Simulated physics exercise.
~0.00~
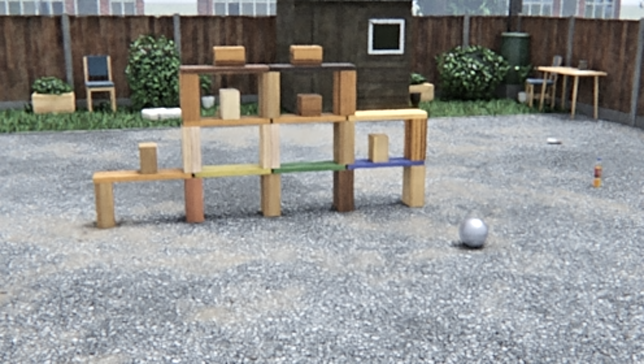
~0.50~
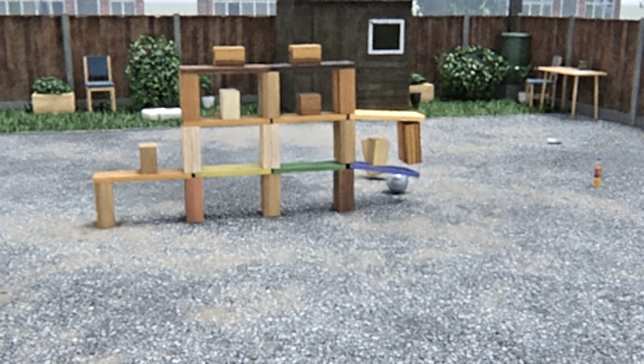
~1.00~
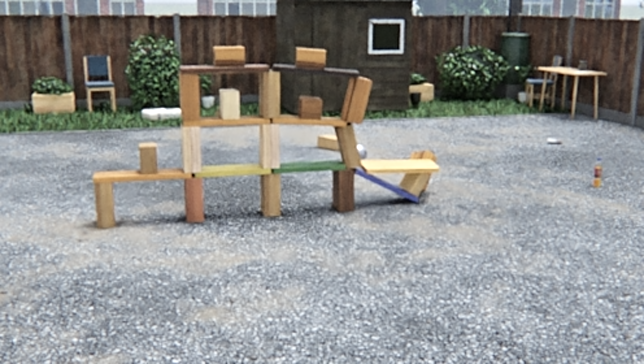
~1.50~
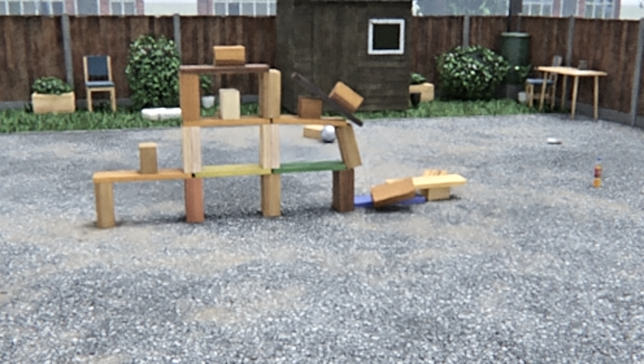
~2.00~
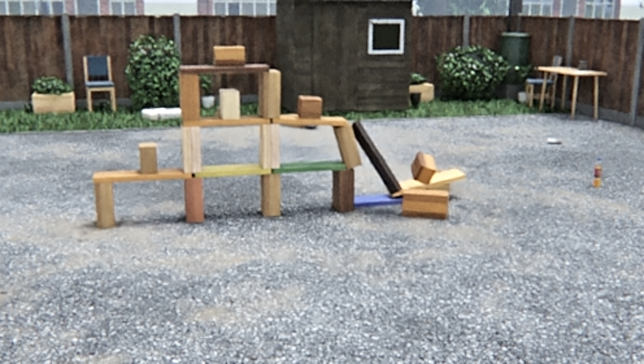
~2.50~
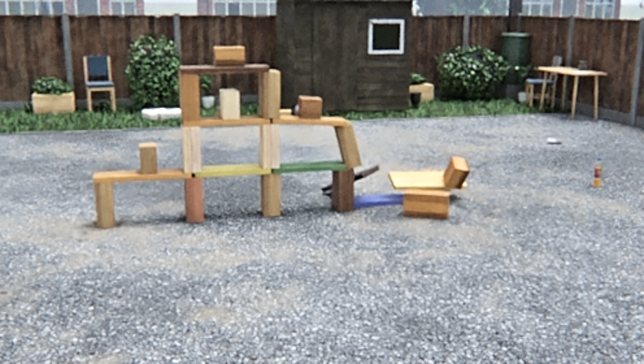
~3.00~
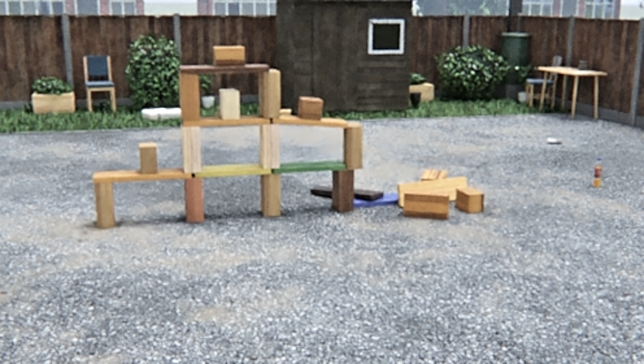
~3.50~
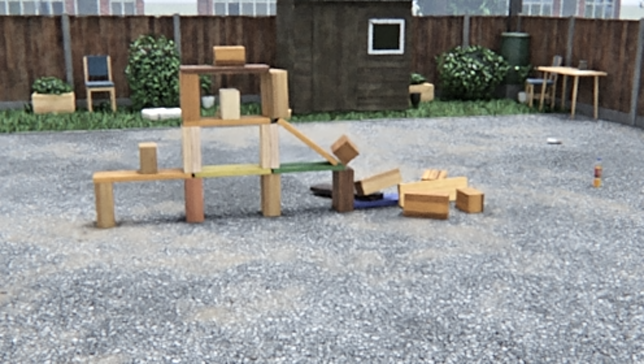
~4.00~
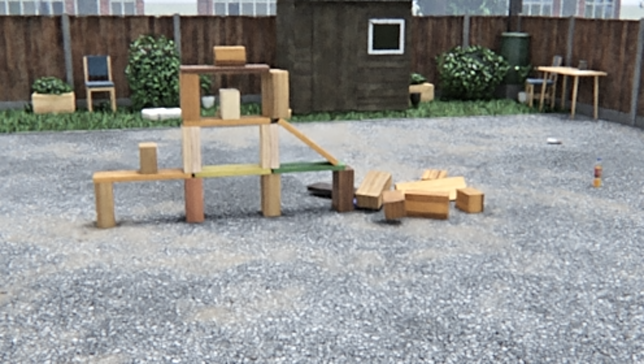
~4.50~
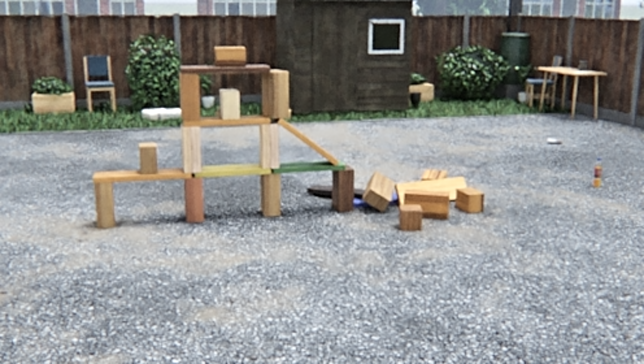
In this clip, a silvery ball rolls left across a gravel yard into a wooden post-and-plank structure, knocking out the right end post. The blue plank drops and pieces on the right tumble into a pile, while the left part and the green and yellow planks stay up.
